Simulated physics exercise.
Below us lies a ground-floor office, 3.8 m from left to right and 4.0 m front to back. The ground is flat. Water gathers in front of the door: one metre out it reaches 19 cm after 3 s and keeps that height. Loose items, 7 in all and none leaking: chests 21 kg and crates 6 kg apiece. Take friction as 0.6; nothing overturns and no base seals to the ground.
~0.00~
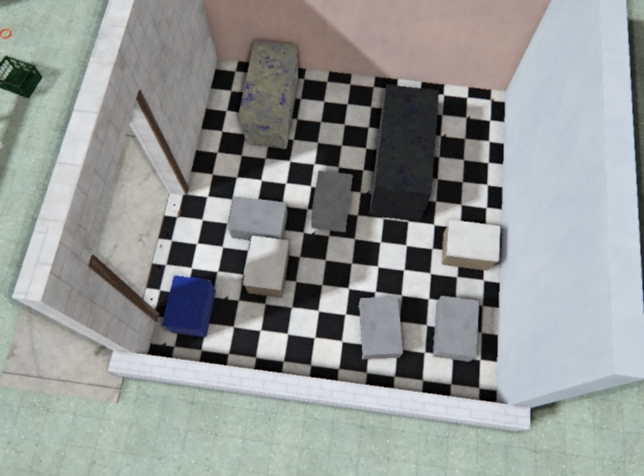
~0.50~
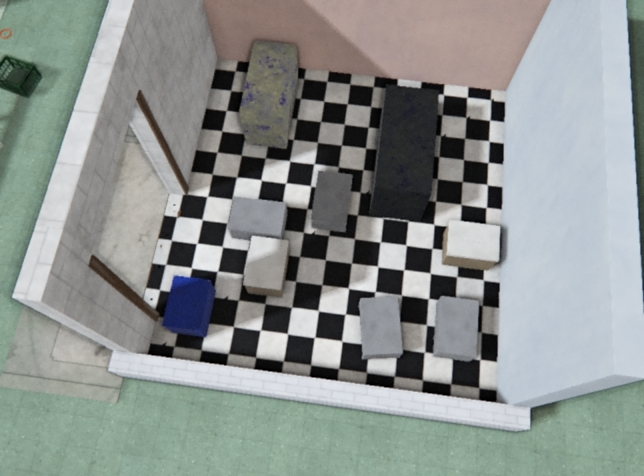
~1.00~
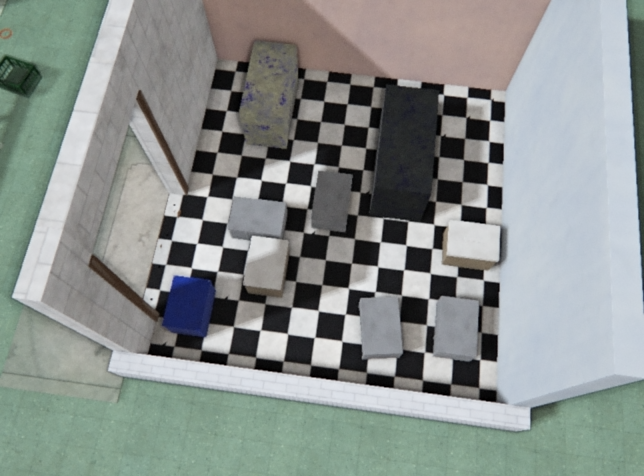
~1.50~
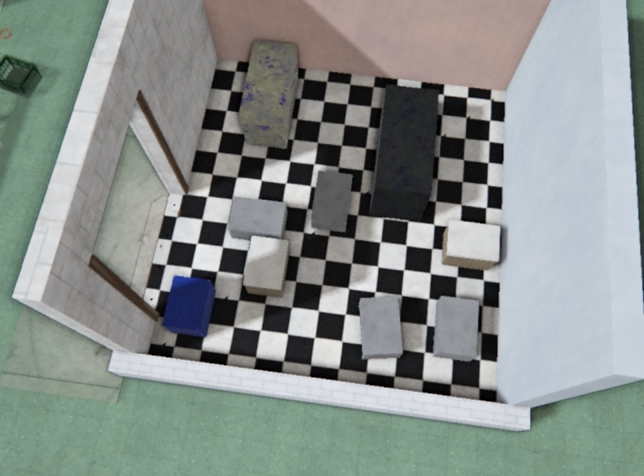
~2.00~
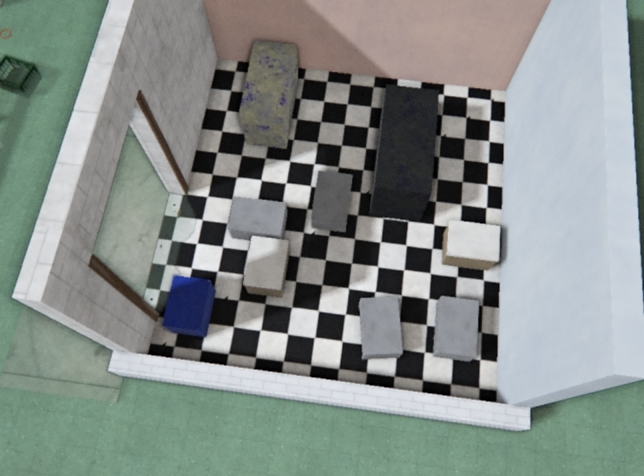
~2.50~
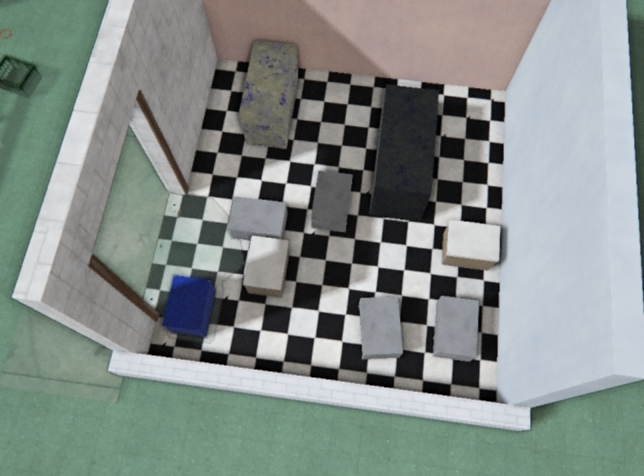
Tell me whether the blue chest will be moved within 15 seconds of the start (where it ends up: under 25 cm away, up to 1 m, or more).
Blue chest gets carried off.
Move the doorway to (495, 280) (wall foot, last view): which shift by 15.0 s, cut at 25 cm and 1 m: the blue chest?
Then the blue chest gets carried off.
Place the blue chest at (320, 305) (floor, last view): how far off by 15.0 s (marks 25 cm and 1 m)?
It gets carried off.
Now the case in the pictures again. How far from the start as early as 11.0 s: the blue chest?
Roughly 300 cm by then.
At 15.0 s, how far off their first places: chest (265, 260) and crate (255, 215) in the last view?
In that order: 250 cm, 120 cm.
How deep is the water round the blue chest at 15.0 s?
About 17 cm.
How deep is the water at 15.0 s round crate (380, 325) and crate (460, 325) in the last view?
About 17 and 16 cm.
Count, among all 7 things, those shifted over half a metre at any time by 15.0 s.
That makes 7.
After 3.5 s the blue chest is near (187, 302), 0.0 m from its start, aground; 0 afloat.
After 6.8 s the blue chest is near (303, 352), 1.3 m from its start, afloat; 5 afloat.
After 11.0 s the blue chest is near (487, 308), 3.1 m from its start, afloat; 7 afloat.
After 15.0 s the blue chest is near (444, 230), 2.8 m from its start, afloat; 7 afloat.
